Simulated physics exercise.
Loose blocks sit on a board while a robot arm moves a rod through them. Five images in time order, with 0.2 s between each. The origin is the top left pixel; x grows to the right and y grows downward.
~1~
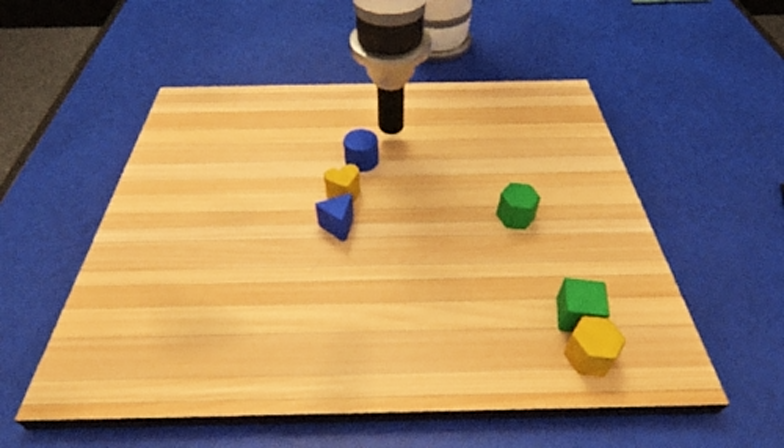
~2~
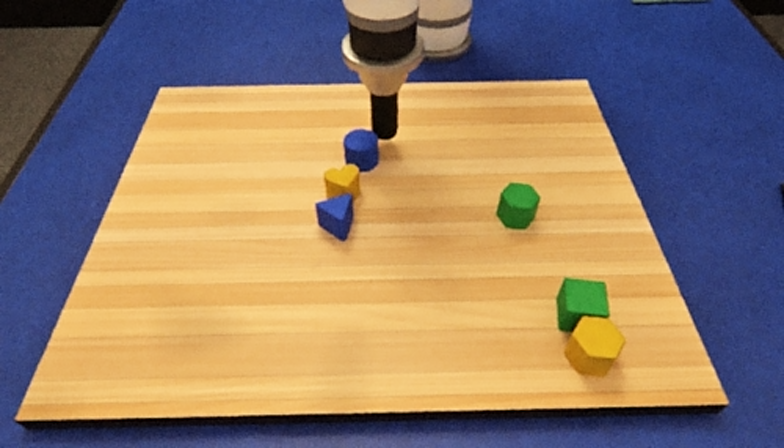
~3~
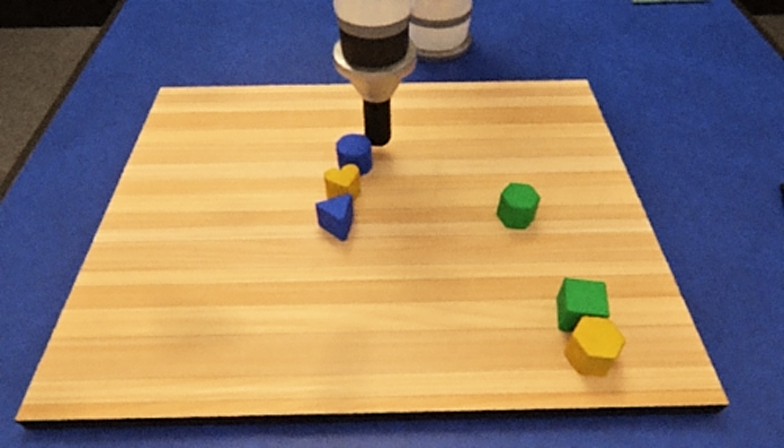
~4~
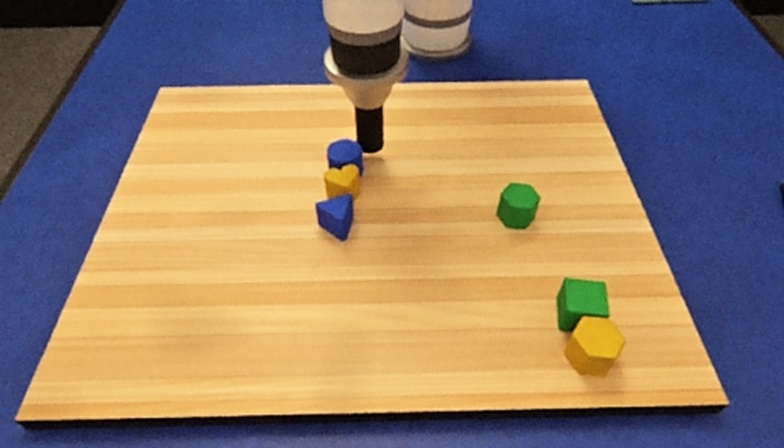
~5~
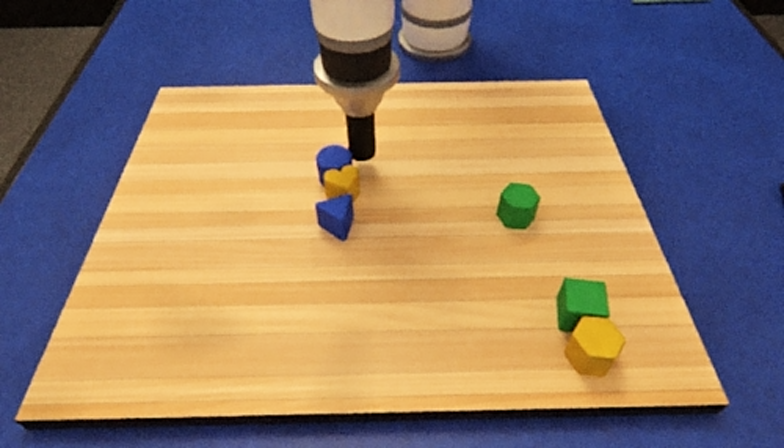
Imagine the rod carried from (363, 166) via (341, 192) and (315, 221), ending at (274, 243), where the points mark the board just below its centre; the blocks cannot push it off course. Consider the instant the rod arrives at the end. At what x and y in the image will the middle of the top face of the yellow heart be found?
My prediction: (310, 233).
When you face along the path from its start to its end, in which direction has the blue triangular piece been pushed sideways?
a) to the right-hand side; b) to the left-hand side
Letter b.
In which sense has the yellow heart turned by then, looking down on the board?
Anticlockwise, looking down.
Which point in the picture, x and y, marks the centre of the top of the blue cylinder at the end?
At pixel (299, 172).
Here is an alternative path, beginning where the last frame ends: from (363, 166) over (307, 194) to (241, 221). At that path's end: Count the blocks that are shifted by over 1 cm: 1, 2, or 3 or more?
My guess is one.
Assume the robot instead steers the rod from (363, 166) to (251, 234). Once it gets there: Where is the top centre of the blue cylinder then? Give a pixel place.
Its top middle is near (245, 183).
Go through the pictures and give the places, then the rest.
The first picture shows lower end of the rod at (391, 128), tops of blocks, blue cylinder at (360, 139), blue triangular piece at (336, 205), yellow heart at (342, 174).
The second picture shows rod at (385, 133), blocks as before.
The third picture shows rod at (378, 139), blue cylinder at (354, 143).
The fourth picture shows rod at (371, 146), blue cylinder at (344, 149).
The fifth picture shows rod at (363, 154), blue cylinder at (334, 155), blue triangular piece at (336, 205), yellow heart at (342, 175).
On the path given first. One third of the way, rod at (339, 181); blue cylinder at (305, 169); blue triangular piece at (336, 214); yellow heart at (333, 195), turned 40° anticlockwise.
Two thirds of the way, rod at (313, 209); blue cylinder at (299, 172); blue triangular piece at (339, 238), turned 30° anticlockwise; yellow heart at (319, 224), turned 80° anticlockwise.
At the end, rod at (271, 232); blue cylinder at (299, 172); blue triangular piece at (339, 240), turned 45° anticlockwise; yellow heart at (309, 233), turned 115° anticlockwise.
